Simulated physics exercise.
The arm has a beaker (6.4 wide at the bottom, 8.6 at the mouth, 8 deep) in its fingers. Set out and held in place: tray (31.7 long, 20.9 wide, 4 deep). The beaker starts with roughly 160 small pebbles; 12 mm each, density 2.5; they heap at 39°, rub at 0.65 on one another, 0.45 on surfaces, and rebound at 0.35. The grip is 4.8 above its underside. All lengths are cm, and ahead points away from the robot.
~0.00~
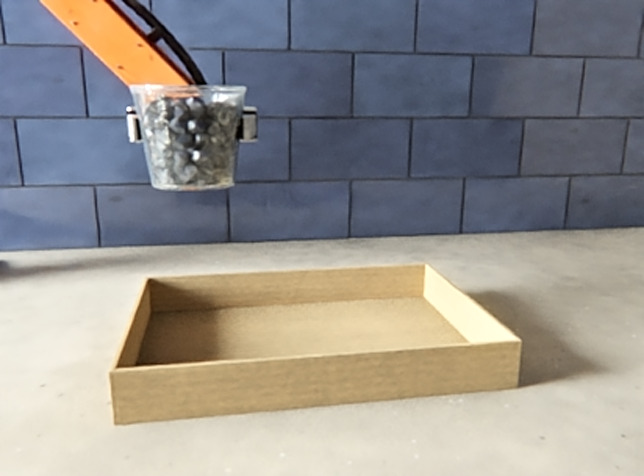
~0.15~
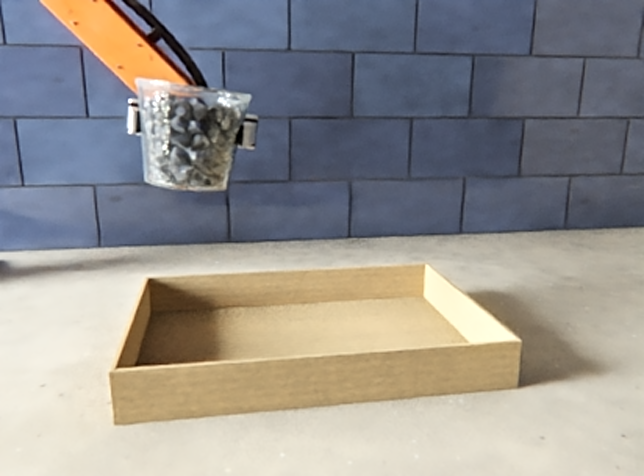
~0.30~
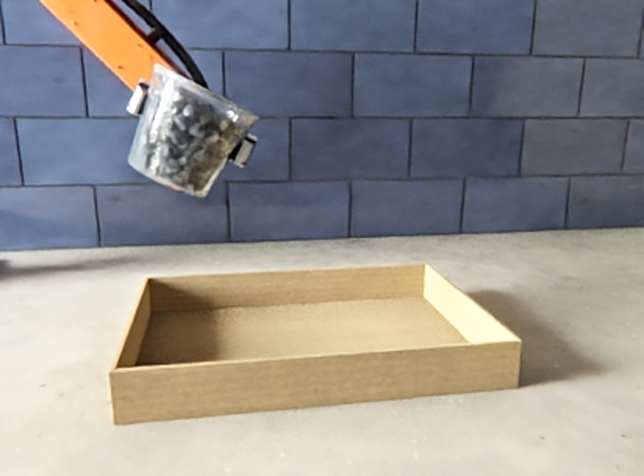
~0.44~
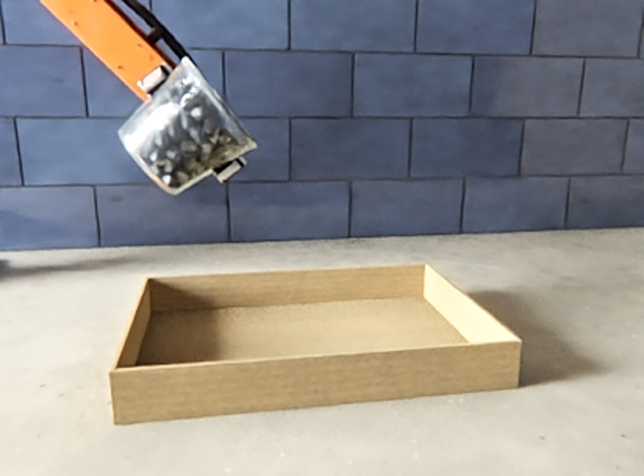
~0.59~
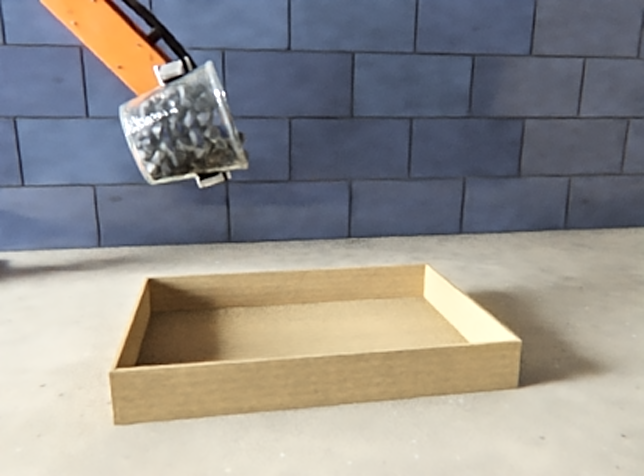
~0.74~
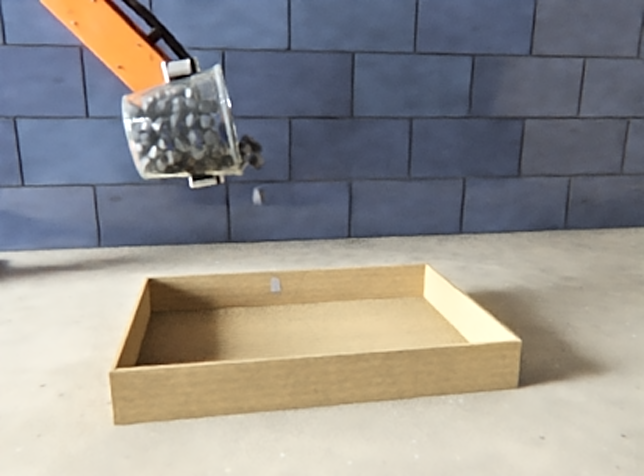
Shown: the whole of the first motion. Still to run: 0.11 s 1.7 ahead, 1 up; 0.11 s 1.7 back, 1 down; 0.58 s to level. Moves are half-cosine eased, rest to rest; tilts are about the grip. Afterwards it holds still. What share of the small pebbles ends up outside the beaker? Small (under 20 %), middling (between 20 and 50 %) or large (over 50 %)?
Share outside the beaker: Middling (between 20 and 50 %).
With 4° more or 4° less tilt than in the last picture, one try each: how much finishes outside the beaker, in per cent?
About 35 and 25 per cent.
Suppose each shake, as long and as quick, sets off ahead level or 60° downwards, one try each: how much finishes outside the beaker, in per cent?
Some 30 and 15 per cent.
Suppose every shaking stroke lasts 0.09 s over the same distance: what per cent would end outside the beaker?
It would be near 40 per cent.
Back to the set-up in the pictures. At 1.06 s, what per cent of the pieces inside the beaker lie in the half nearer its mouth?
Roughly 55 per cent.
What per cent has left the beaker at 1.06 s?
Some 30 per cent.
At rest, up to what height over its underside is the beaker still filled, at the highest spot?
About 8.5 cm.
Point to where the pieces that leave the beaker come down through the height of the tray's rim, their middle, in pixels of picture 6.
Around (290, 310).
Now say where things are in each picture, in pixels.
The beaker middle at (192, 138), level; upper third of the load around (191, 111), from x 150 to 230, top at y 100; 164 in the beaker, in the first frame.
The beaker middle at (191, 138), tilted 8° forward; upper third of the load around (187, 112), from x 150 to 235, top at y 95, in the second frame.
The beaker middle at (188, 137), tilted 28° forward; upper third of the load around (184, 111), from x 145 to 235, top at y 90, in the third frame.
The beaker middle at (184, 134), tilted 52° forward; upper third of the load around (187, 112), from x 135 to 235, top at y 85, in the fourth frame.
The beaker middle at (183, 131), tilted 72° forward; upper third of the load around (186, 111), from x 135 to 245, top at y 90, in the fifth frame.
The beaker middle at (182, 130), tilted 80° forward; upper third of the load around (181, 111), from x 135 to 275, top at y 95; 162 in the beaker, 1 in the tray, 1 in flight or on a rim, in the sixth frame.
After 1.06 s, tilted 74° forward, highest piece 22 above the table; 117 in the beaker, 34 in the tray, 13 in flight or on a rim.
After 1.38 s, tilted 14° forward, highest piece 24 above the table; 114 in the beaker, 49 in the tray, 1 in flight or on a rim.
After 1.74 s, level, highest piece 24 above the table; 114 in the beaker, 50 in the tray.
After 2.79 s, level, highest piece 24 above the table; 114 in the beaker, 50 in the tray.
In the end, 114 in the beaker, 50 in the tray. That is 30 % outside the beaker.
